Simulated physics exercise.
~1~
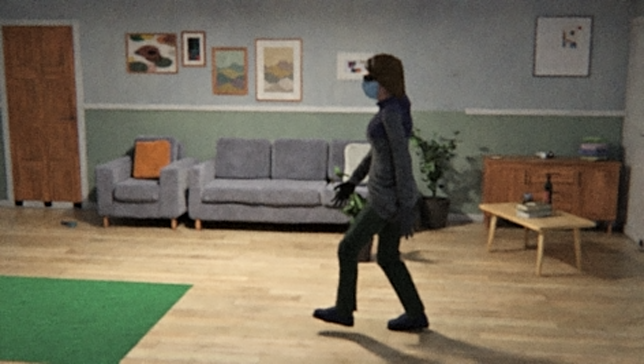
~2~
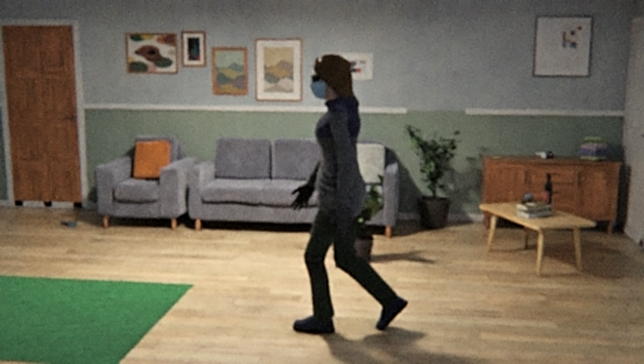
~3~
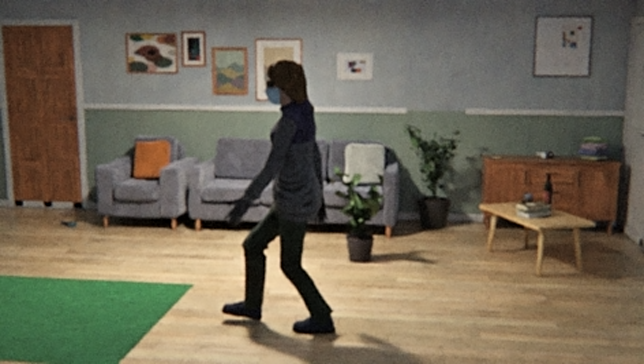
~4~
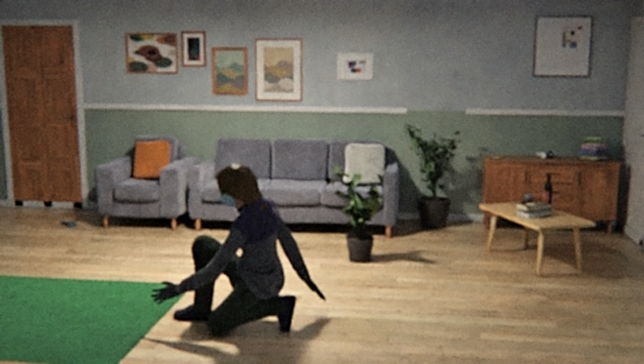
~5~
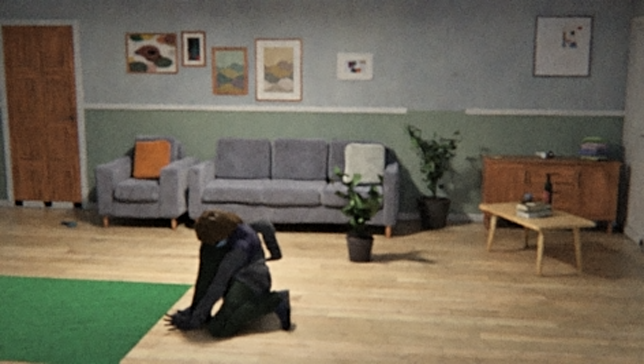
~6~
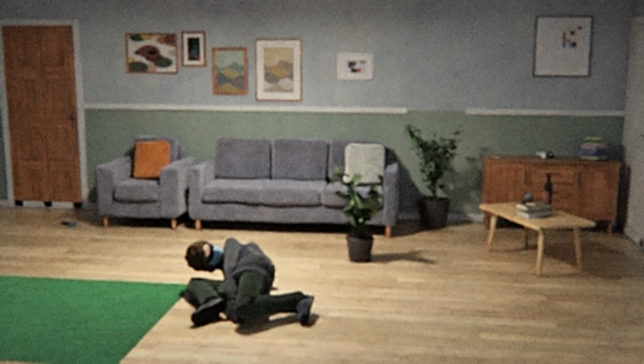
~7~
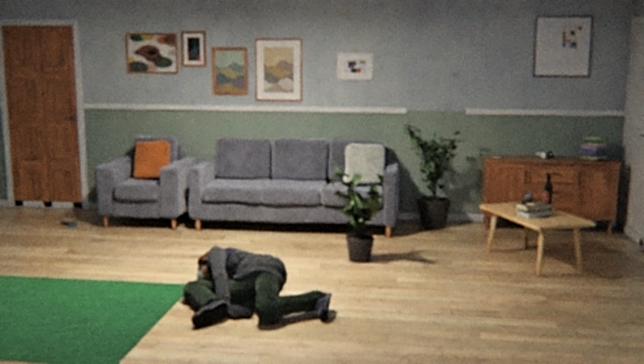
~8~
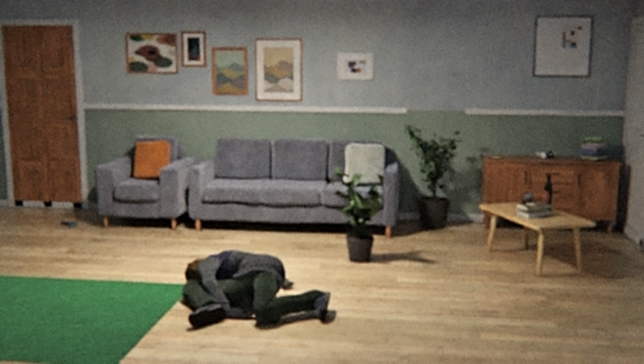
A living room with a pale wooden floor is seen from a fixed, slightly raised view across the room. A grey armchair with an orange cushion and a grey sofa stand beneath framed art, with potted plants and a low wooden table to the right and a green mat at lower left. A shopper in dark clothes and a blue face covering walks left toward the mat. The figure drops to the knees, arms spread, then folds forward and sinks sideways to the floor. The shopper ends curled up and still, just short of the mat's near edge.
